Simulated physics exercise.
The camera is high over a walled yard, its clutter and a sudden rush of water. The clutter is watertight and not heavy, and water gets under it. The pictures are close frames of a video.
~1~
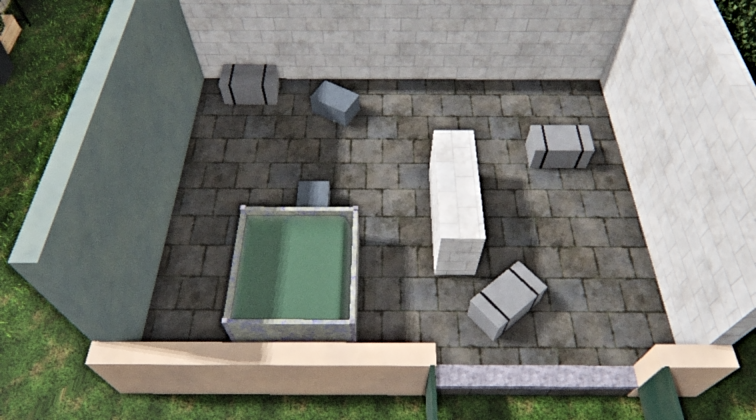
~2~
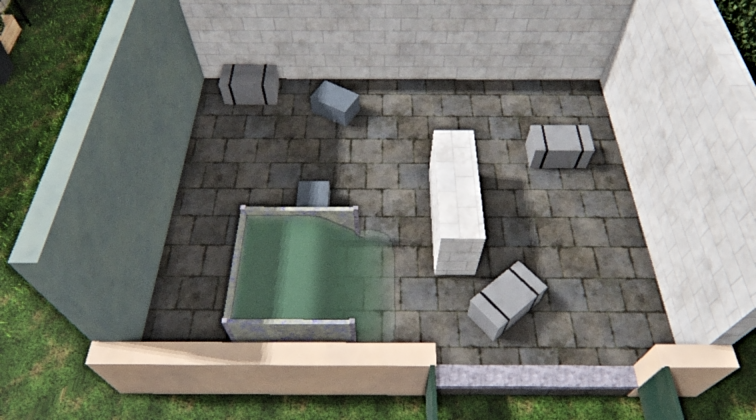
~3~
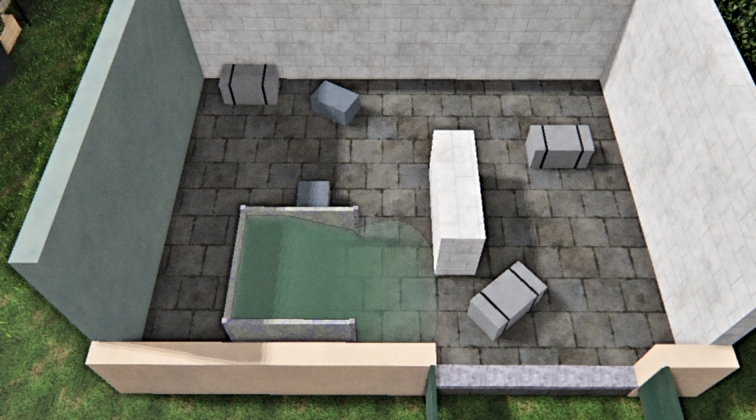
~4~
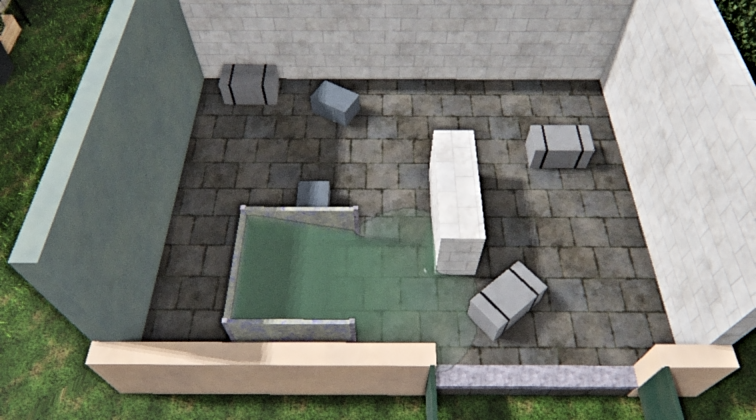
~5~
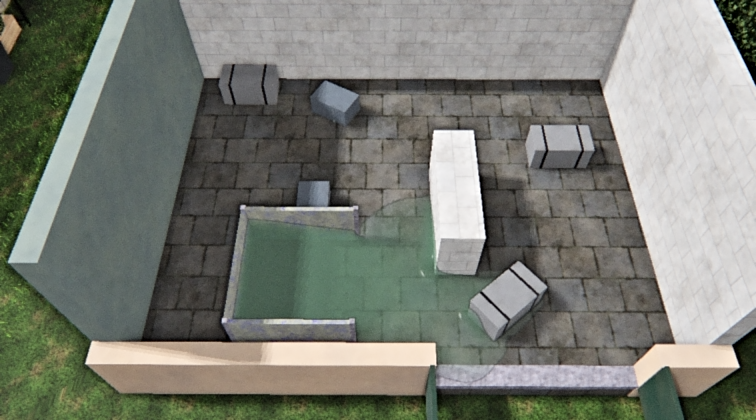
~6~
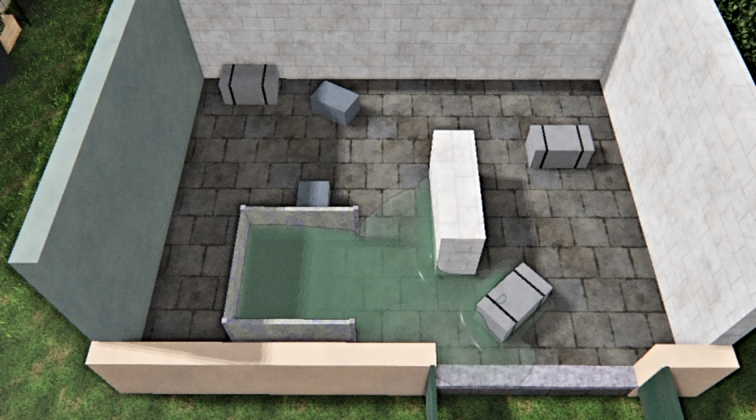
At first, green water sits inside a square walled tank in a paved yard scattered with gray blocks and strapped trunks. The tank's right side opens and the water spreads across the paving, reaching the long white block and the nearest trunk, which shifts slightly right while everything else stays put.
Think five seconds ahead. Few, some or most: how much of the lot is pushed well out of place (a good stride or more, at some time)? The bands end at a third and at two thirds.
Share: Under a third.
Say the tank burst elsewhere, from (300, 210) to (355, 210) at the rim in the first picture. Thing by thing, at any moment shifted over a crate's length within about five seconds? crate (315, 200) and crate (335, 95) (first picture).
In turn: Yes, swept aside.
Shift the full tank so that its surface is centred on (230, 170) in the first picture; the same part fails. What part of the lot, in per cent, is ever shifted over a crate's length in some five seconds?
Some 20 per cent.
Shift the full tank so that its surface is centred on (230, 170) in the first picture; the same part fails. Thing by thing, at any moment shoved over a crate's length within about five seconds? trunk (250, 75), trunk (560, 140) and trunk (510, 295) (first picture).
In that order: Short of that, not that far, not that far.
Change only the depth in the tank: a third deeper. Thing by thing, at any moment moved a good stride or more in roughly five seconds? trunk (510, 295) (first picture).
Answer: Moved that far.
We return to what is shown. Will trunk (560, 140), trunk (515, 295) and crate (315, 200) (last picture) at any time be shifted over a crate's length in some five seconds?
In that order: Short of that, yes, not that far.
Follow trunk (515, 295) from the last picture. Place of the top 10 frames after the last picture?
Near (651, 328).
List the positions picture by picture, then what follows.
In the first picture, a trunk at (509, 294), on the bottom; a trunk at (562, 138) rests on the ground; 0 of 5 have shifted.
In the second picture, a trunk at (509, 294), on the bottom; a trunk at (562, 138) rests on the ground; 0 of 5 have shifted.
In the third picture, a trunk at (509, 294) rests on the ground; a trunk at (562, 138), on the bottom; 0 of 5 have shifted.
In the fourth picture, a trunk at (509, 294), on the bottom; a trunk at (562, 138), on the bottom; 0 of 5 have shifted.
In the fifth picture, a trunk at (509, 294) rests on the ground; a trunk at (562, 138) rests on the ground; 0 of 5 have shifted.
In the sixth picture, a trunk at (515, 296), on the bottom, close to its start; a trunk at (562, 138), on the bottom; 1 of 5 have shifted.
A moment on, 1 of 5 are well off their spots; 0 afloat.
Next, 1 of 5 are well off their spots; 0 afloat.
Later, 1 of 5 are well off their spots; 0 afloat.
In the end, 1 of 5 are well off their spots, and 1 have been at some point; 0 afloat.
